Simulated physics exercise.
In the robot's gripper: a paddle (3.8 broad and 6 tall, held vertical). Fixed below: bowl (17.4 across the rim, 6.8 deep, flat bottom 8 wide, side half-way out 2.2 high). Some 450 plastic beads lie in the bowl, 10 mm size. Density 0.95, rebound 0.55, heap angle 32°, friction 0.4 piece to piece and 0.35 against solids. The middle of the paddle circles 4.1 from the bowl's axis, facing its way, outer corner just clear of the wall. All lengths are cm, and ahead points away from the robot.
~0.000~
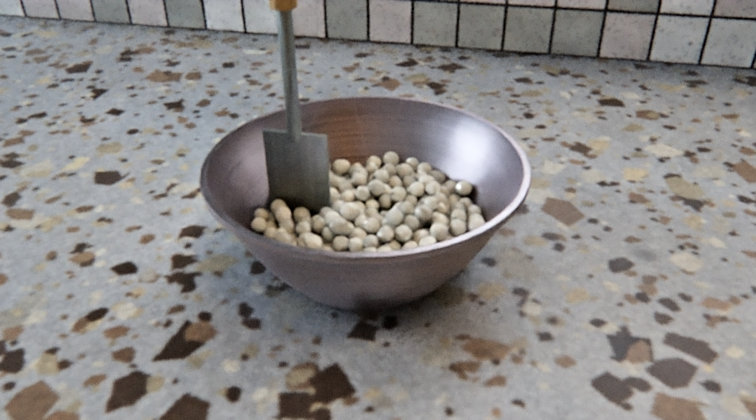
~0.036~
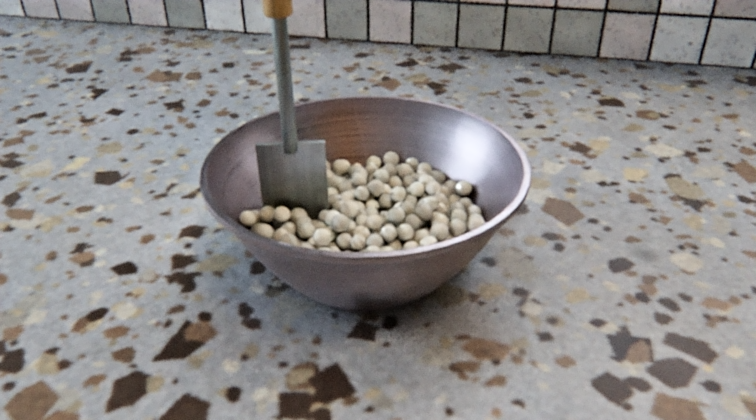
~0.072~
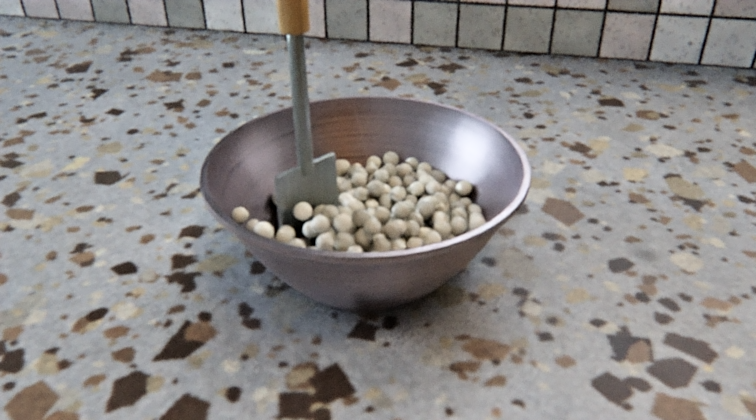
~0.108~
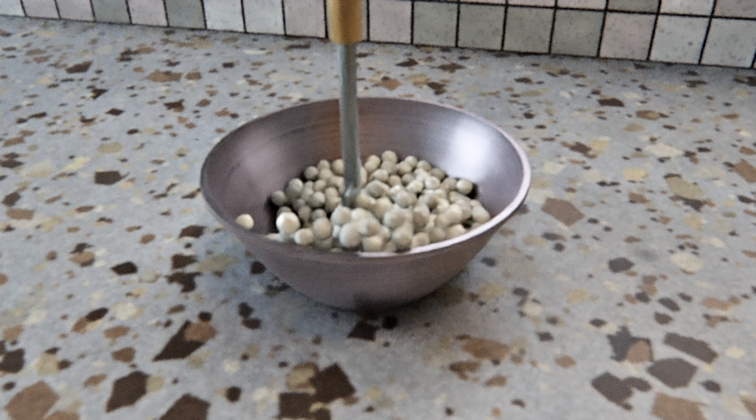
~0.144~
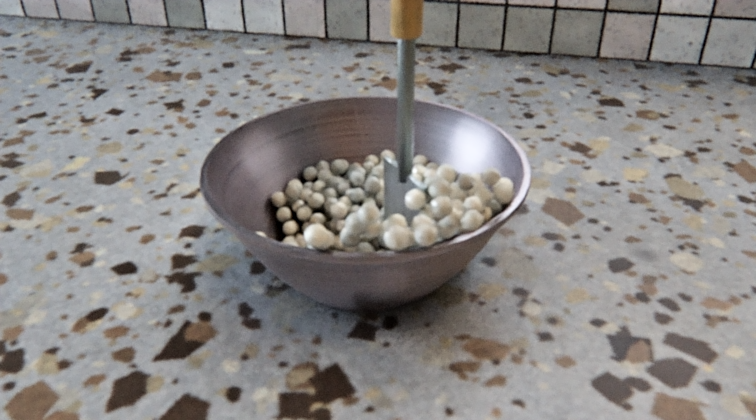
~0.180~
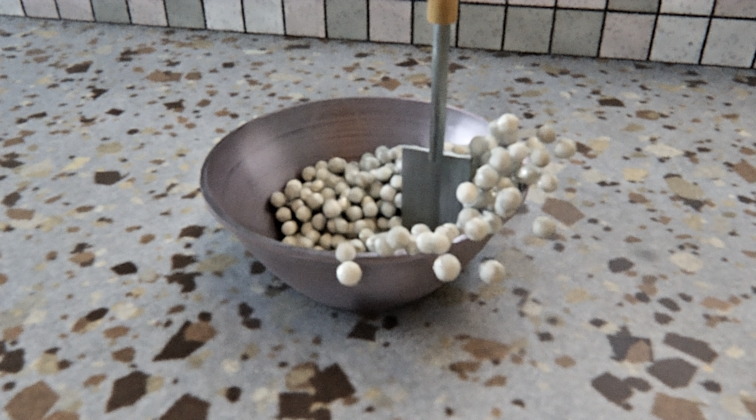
Pale round beads piling up and flying over the right rim of a dark bowl as a flat metal paddle sweeps through.
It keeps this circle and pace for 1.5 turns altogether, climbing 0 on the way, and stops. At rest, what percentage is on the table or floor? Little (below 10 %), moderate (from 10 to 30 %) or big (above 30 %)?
Share on the table or floor: Big (above 30 %).
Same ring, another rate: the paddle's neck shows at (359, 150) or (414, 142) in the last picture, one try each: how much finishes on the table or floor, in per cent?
About 10 and 30 per cent.
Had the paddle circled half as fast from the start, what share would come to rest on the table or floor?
In that case some 5 per cent.
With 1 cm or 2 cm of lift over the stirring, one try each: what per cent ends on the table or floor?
About 30 and 20 per cent.
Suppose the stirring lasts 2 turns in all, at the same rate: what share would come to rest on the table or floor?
It would be near 40 per cent.
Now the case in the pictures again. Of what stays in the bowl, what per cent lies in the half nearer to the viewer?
Roughly 40 per cent.
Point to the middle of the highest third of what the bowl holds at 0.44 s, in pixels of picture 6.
Near (348, 243).
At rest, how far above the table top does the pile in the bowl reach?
Some 6.0 cm.
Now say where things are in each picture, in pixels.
The paddle neck at (292, 108), 0° round; upper third of the load around (374, 216), from x 260 to 475, top at y 160; 450 in the bowl, in the first picture.
The paddle neck at (288, 117), 18° round; upper third of the load around (374, 219), from x 250 to 475, top at y 160, in the second picture.
The paddle neck at (303, 138), 56° round; upper third of the load around (374, 225), from x 240 to 475, top at y 160, in the third picture.
The paddle neck at (350, 150), 95° round; upper third of the load around (397, 228), from x 245 to 480, top at y 160; 449 in the bowl, 1 in flight or on the tool, in the fourth picture.
The paddle neck at (405, 145), 134° round; upper third of the load around (436, 211), from x 260 to 505, top at y 160; 443 in the bowl, 7 in flight or on the tool, in the fifth picture.
The paddle neck at (438, 126), 173° round; upper third of the load around (467, 182), from x 280 to 565, top at y 125; 428 in the bowl, 22 in flight or on the tool, in the sixth picture.
After 0.31 s, 311° round, highest piece 10 above the table; 366 in the bowl, 26 on the table or floor, 58 in flight or on the tool.
After 0.44 s, 89° round, highest piece 10 above the table; 316 in the bowl, 88 on the table or floor, 46 in flight or on the tool.
After 0.70 s, 180° round, highest piece 7 above the table; 277 in the bowl, 171 on the table or floor, 2 in flight or on the tool.
After 1.40 s, 180° round, highest piece 6 above the table; 277 in the bowl, 173 on the table or floor.
In the end, 277 in the bowl, 173 on the table or floor. That is 38 % on the table or floor.
